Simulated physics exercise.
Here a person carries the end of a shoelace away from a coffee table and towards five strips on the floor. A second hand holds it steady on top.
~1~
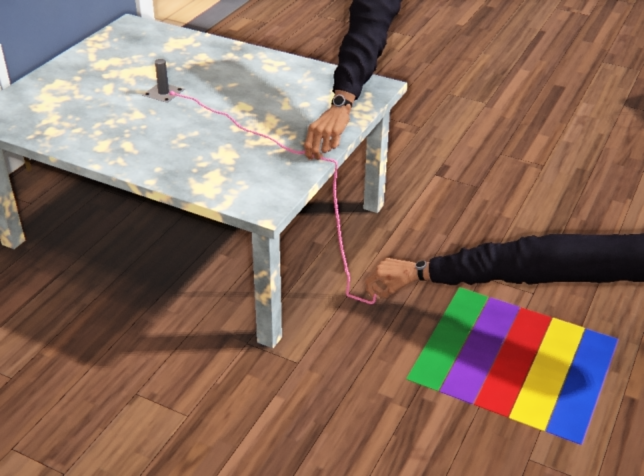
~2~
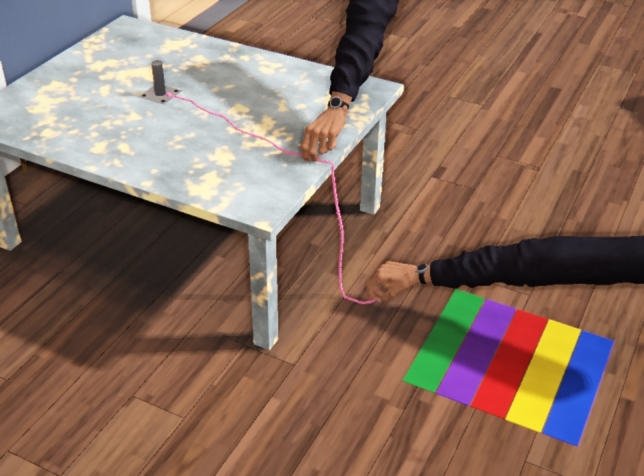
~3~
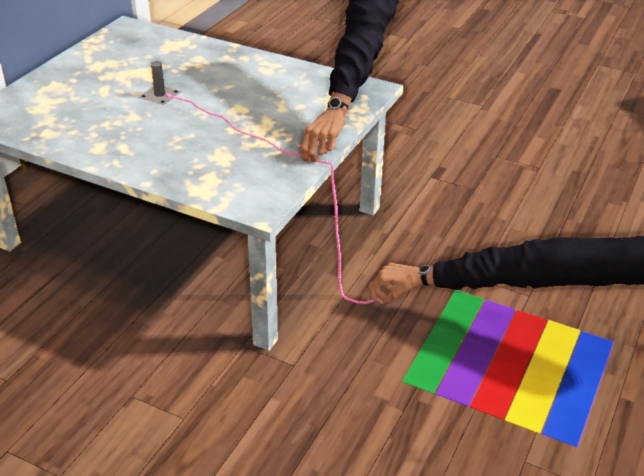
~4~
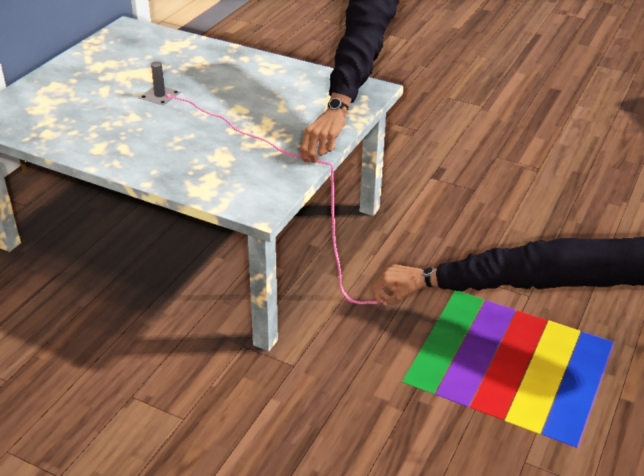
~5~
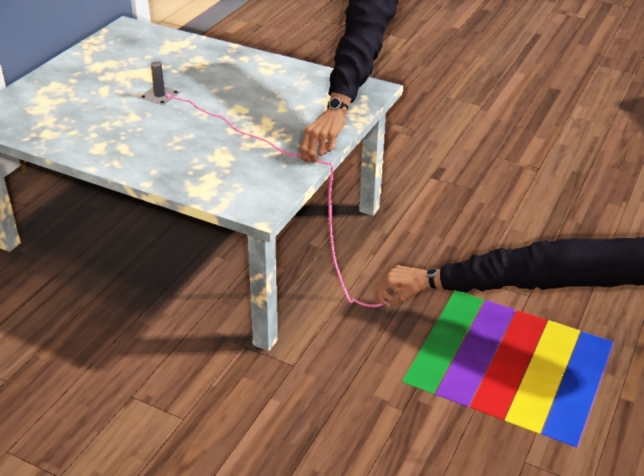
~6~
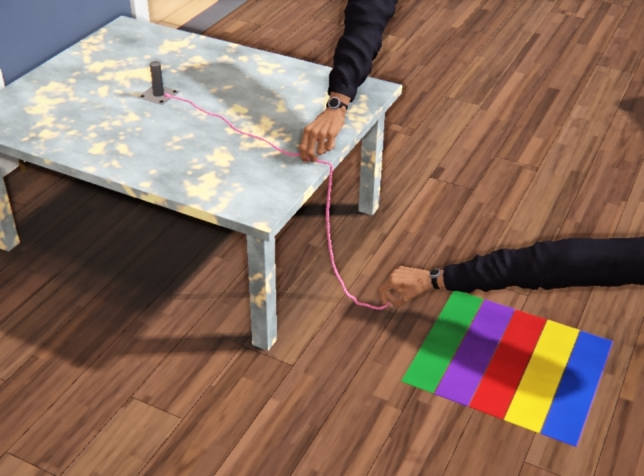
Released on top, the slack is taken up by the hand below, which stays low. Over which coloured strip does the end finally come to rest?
Over the purple strip.
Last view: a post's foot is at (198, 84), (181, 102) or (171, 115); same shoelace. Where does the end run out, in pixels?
Roughly (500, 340), (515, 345) and (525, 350), try by try.
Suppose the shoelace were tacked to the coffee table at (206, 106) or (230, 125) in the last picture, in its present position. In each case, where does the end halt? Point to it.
Estimates in sequence: (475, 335) then (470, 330).
A little later, end near (423, 315); short of the strips.
Next, end near (457, 326); over green.
When it is tight, end near (477, 333); over purple. It gets as far as the purple strip.
